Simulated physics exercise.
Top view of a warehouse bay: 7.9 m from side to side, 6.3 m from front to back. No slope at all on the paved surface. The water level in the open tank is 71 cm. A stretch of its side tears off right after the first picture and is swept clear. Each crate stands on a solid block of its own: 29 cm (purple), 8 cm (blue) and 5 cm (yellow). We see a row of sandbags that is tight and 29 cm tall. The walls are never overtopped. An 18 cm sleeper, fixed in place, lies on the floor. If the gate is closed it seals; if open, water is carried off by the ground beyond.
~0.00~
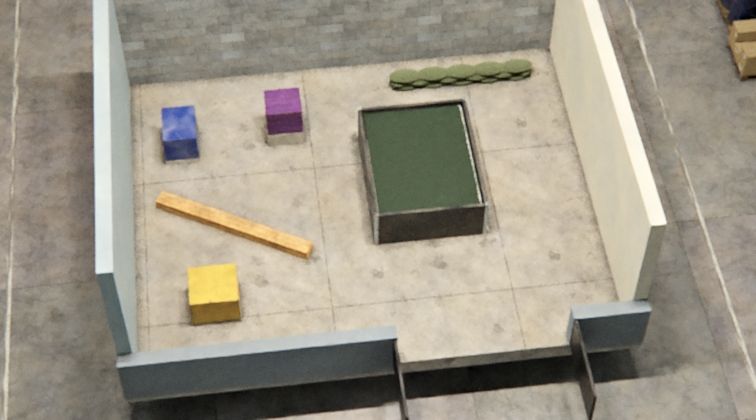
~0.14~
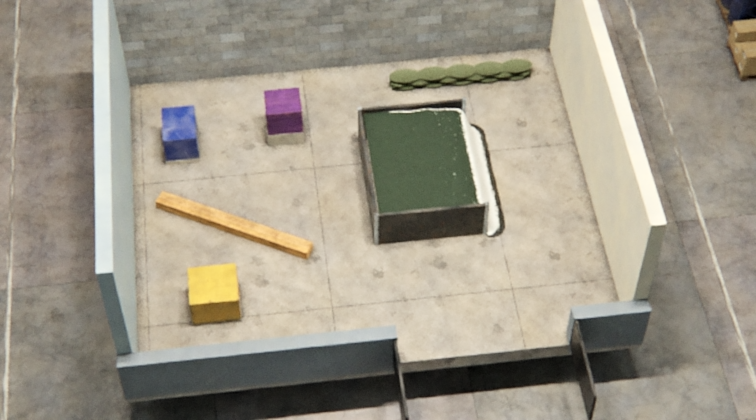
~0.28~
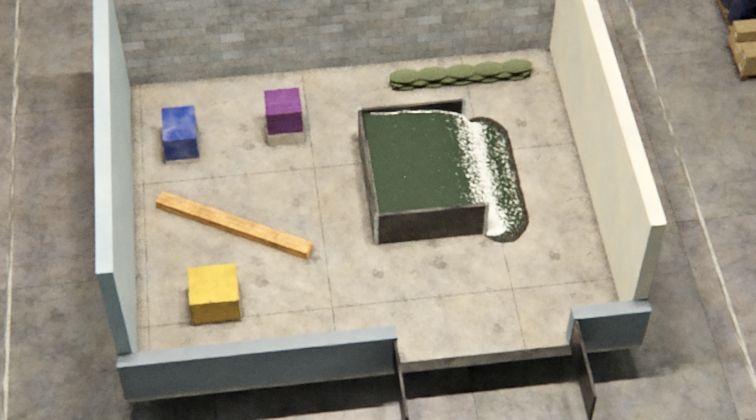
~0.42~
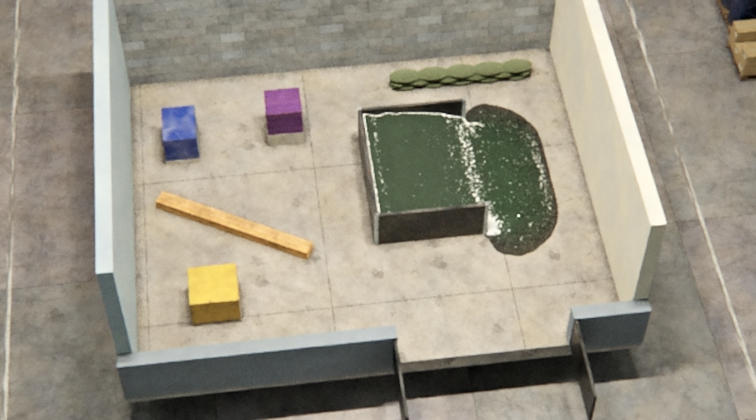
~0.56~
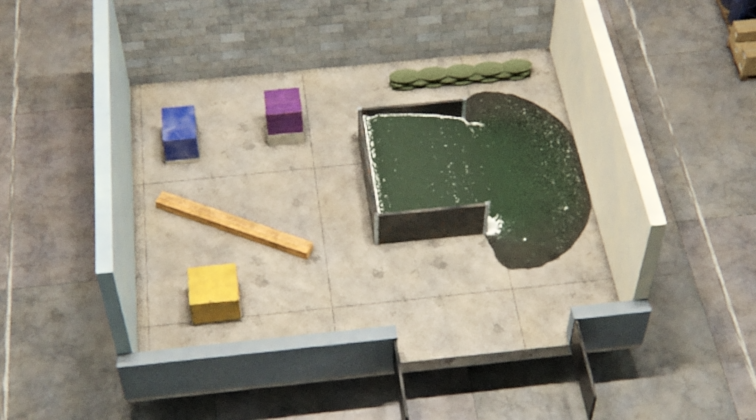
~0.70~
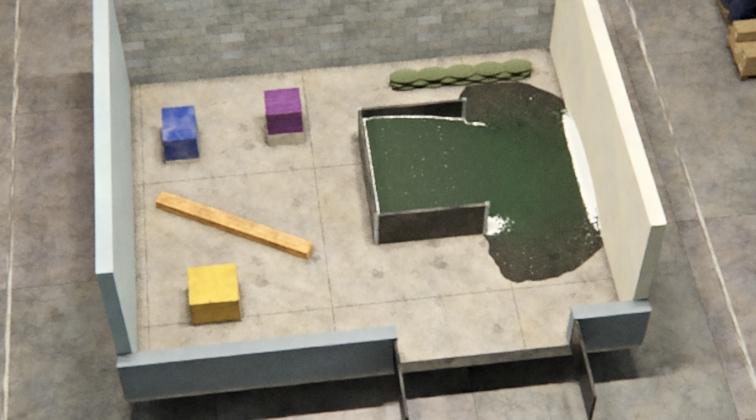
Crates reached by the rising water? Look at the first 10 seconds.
Purple crate not reached, blue crate reached, yellow crate reached.
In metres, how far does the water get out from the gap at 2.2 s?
Roughly 3.8 m.
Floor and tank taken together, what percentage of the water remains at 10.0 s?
About 80 percent of the water remains.
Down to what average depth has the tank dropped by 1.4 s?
I'd put the mean depth near 31 centimetres.
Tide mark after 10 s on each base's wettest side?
Topping out, purple sees 18, blue sees 13 and yellow sees 8, all in cm.
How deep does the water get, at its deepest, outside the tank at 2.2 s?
Peak depth: Approx. 52 cm.
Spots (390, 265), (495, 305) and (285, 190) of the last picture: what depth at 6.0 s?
About 2, 6 and 2 cm respectively.
After 1.4 s water covers 20 % of the floor and is deepest (50 cm) near (576, 174); purple plinth not reached, blue plinth not reached, yellow plinth not reached.
After 2.2 s water covers 25 % of the floor and is deepest (52 cm) near (544, 56); purple plinth not reached, blue plinth not reached, yellow plinth not reached.
After 3.5 s water covers 45 % of the floor and is deepest (29 cm) near (544, 56); purple plinth not reached, blue plinth not reached, yellow plinth not reached.
After 6.0 s water covers 80 % of the floor and is deepest (18 cm) near (131, 101); purple plinth reached, blue plinth reached, yellow plinth reached.
After 10.0 s water covers 95 % of the floor and is deepest (10 cm) near (137, 294); highest at the purple plinth 18 cm, highest at the blue plinth 13 cm, highest at the yellow plinth 8 cm.
